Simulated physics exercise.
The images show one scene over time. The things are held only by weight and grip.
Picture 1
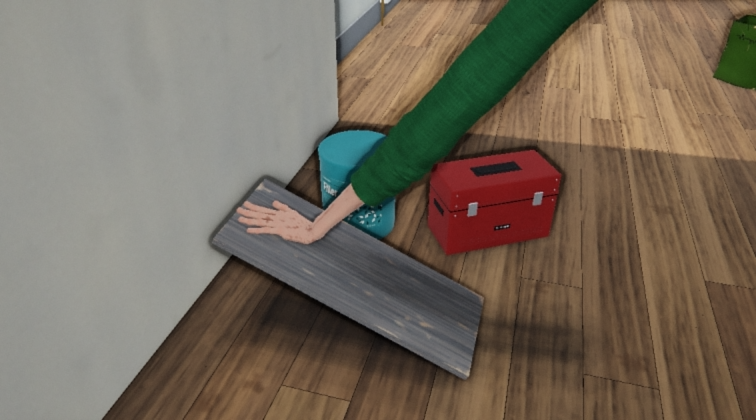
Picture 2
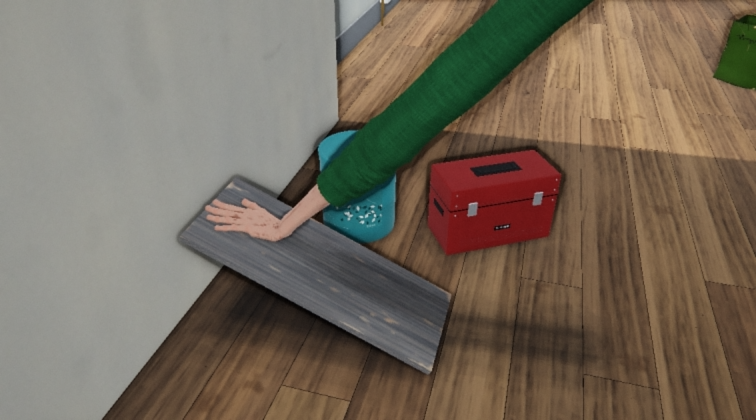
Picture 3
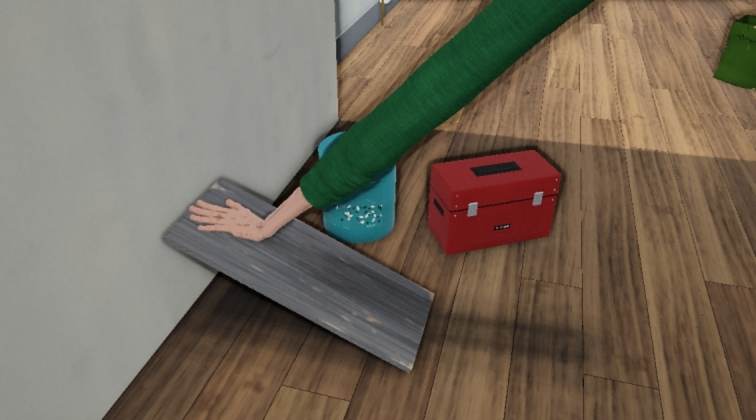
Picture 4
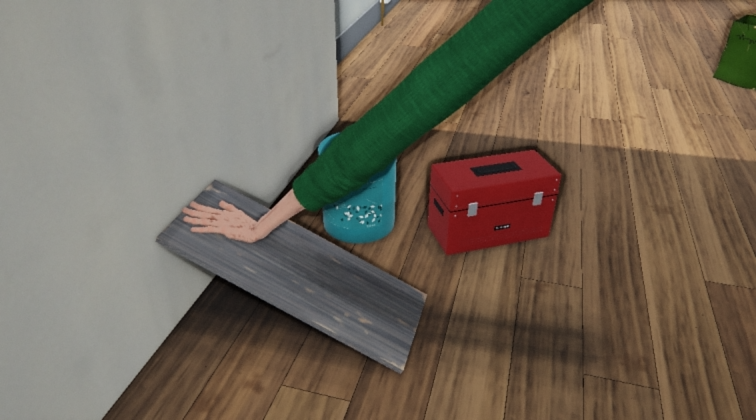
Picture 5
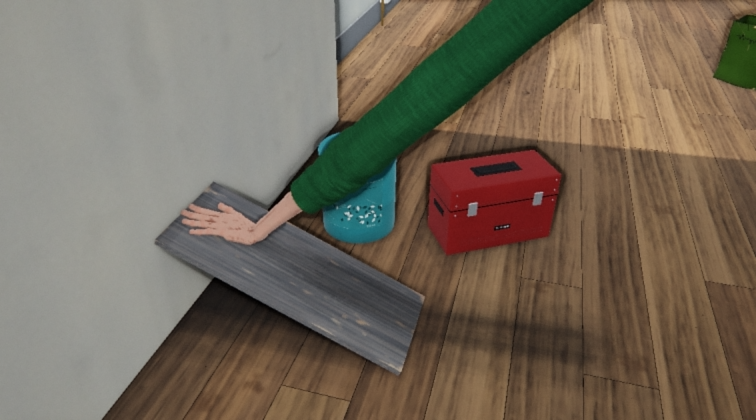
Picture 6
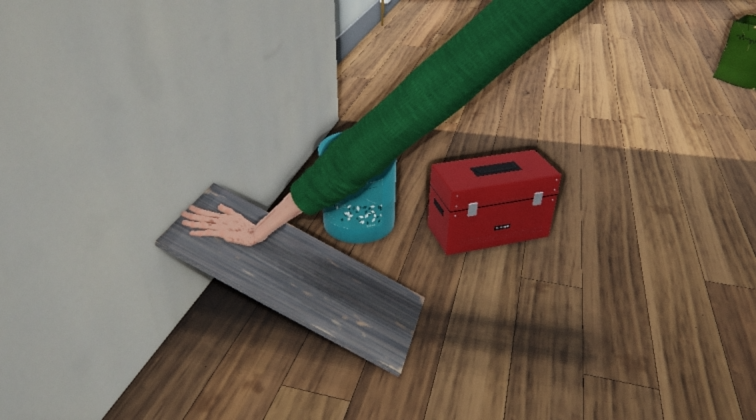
In a room with a wooden floor, a green-sleeved arm holds a grey board at a slant beside a pale wall, near a blue container and a red toolbox. The hand moves the board a short way left until it leans on the wall, then stays on it, with the board almost still.
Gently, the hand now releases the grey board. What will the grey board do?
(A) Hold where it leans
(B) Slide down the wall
Answer: B.
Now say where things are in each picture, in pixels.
The first picture shows not yet at the wall; grey board (358, 272); red toolbox (492, 201).
The second picture shows not yet at the wall; grey board (326, 269); red toolbox (492, 201).
The third picture shows not yet at the wall; grey board (309, 269); red toolbox (492, 201).
The fourth picture shows not yet at the wall; grey board (301, 270); red toolbox (492, 201).
The fifth picture shows leant on the wall, still held; grey board (300, 272); red toolbox (492, 201).
The sixth picture shows leant on the wall, still held; grey board (300, 273); red toolbox (492, 201).
Then, 0.30 s past the last view, grey board leaning 18° more than when let go near (311, 304).
Then, 0.40 s past the last view, grey board leaning 25° more than when let go near (314, 309).
Finally, moved from the start, grey board; the other 2 still in place. Final places as the last picture's camera would see them, grey board near (314, 314). The board gives way.
